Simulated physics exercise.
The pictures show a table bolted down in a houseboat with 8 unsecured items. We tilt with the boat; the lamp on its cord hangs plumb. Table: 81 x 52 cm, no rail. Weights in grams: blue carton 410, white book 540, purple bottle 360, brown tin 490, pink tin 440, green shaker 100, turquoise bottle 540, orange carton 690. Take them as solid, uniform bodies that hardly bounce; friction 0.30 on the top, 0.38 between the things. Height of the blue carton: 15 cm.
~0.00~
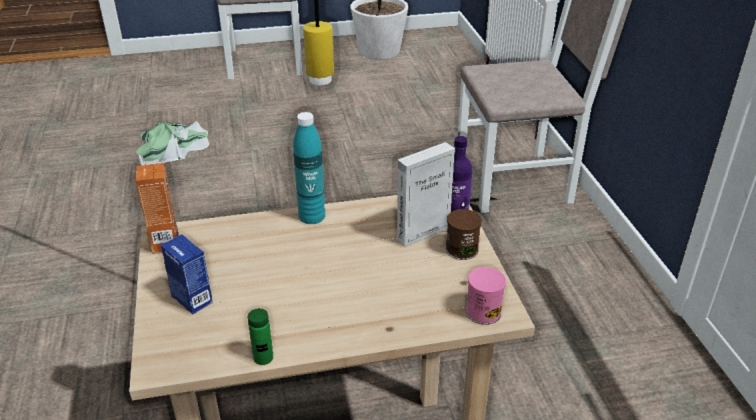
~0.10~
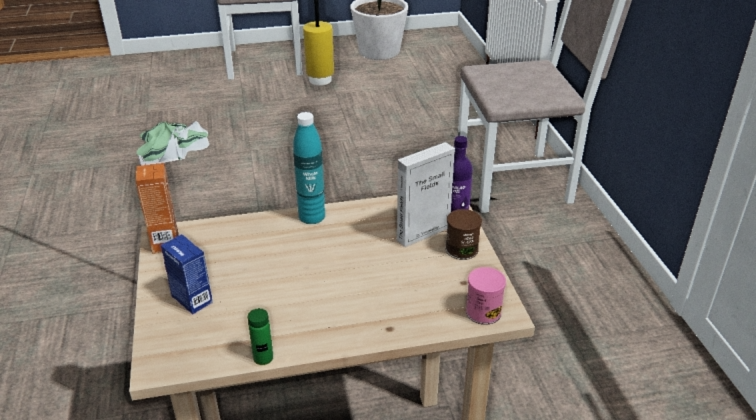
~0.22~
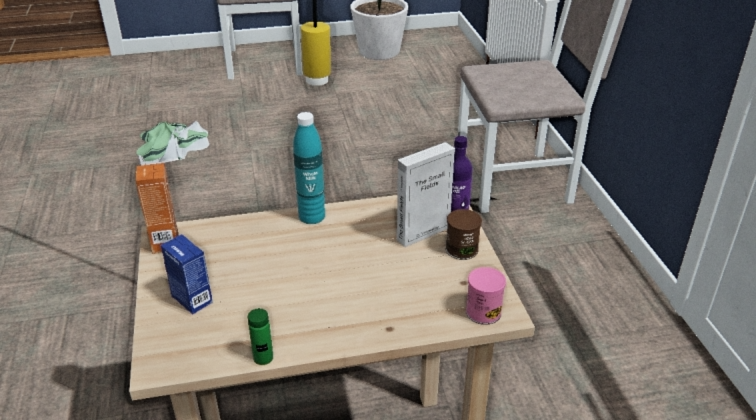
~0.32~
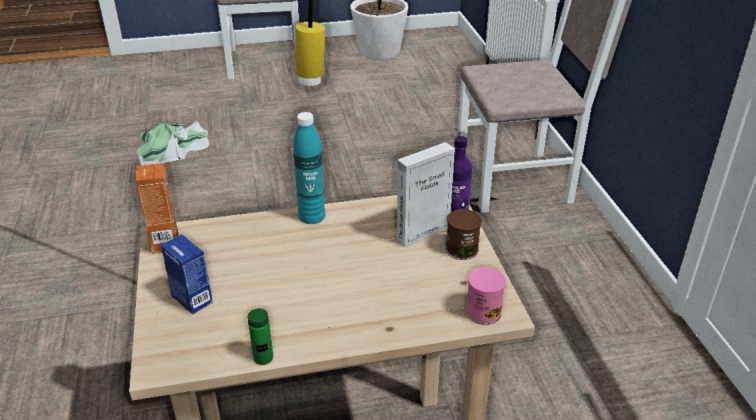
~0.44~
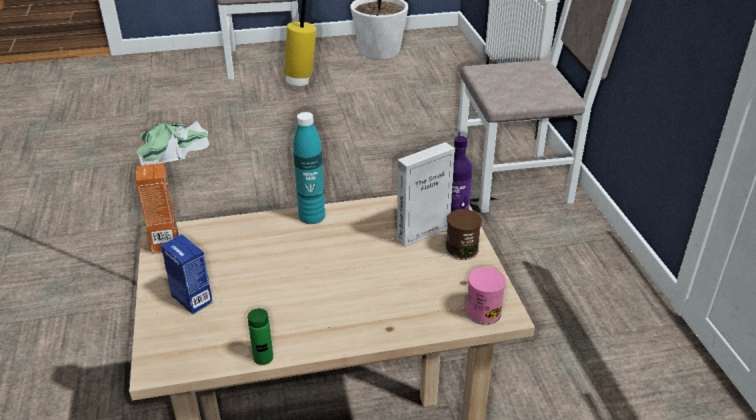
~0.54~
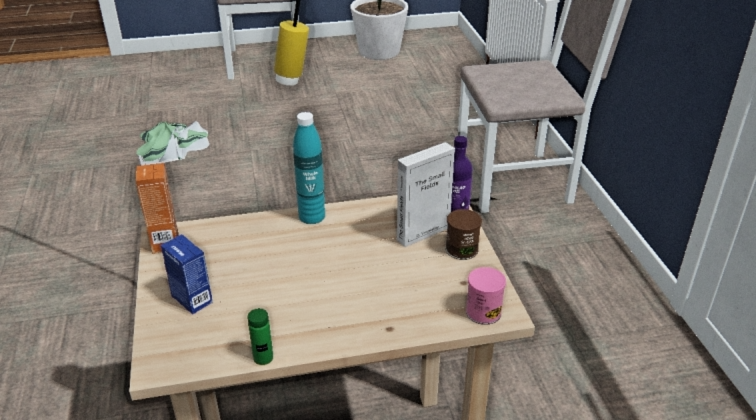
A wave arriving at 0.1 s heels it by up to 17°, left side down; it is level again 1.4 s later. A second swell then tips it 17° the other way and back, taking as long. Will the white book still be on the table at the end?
The white book is still on the table.
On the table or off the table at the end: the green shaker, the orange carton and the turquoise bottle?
The green shaker is still on the table; the orange carton is still on the table; the turquoise bottle finishes off the table.
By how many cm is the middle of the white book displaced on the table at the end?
About 0 cm.
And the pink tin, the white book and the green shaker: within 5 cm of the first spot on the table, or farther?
The pink tin stays put; the white book holds its spot; the green shaker keeps its place.
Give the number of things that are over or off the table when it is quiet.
2 of them.
Around 1.34 s, boat heeled 2°, left side down; turquoise bottle on its side; orange carton tipped 3° against what carries it.
Around 2.24 s, boat heeled 17°, right side down; turquoise bottle now off the table; orange carton tipped 69° against what carries it.
Around 2.44 s, boat heeled 13°, right side down; orange carton on its side.
Around 2.74 s, boat heeled 2°, right side down; orange carton on its side.
Finally (3.4 s), off the table, turquoise bottle; on their side or leaning hard on the table, orange carton; the other 6 still in place (within 5 cm). In the last view, white book near (425, 196).
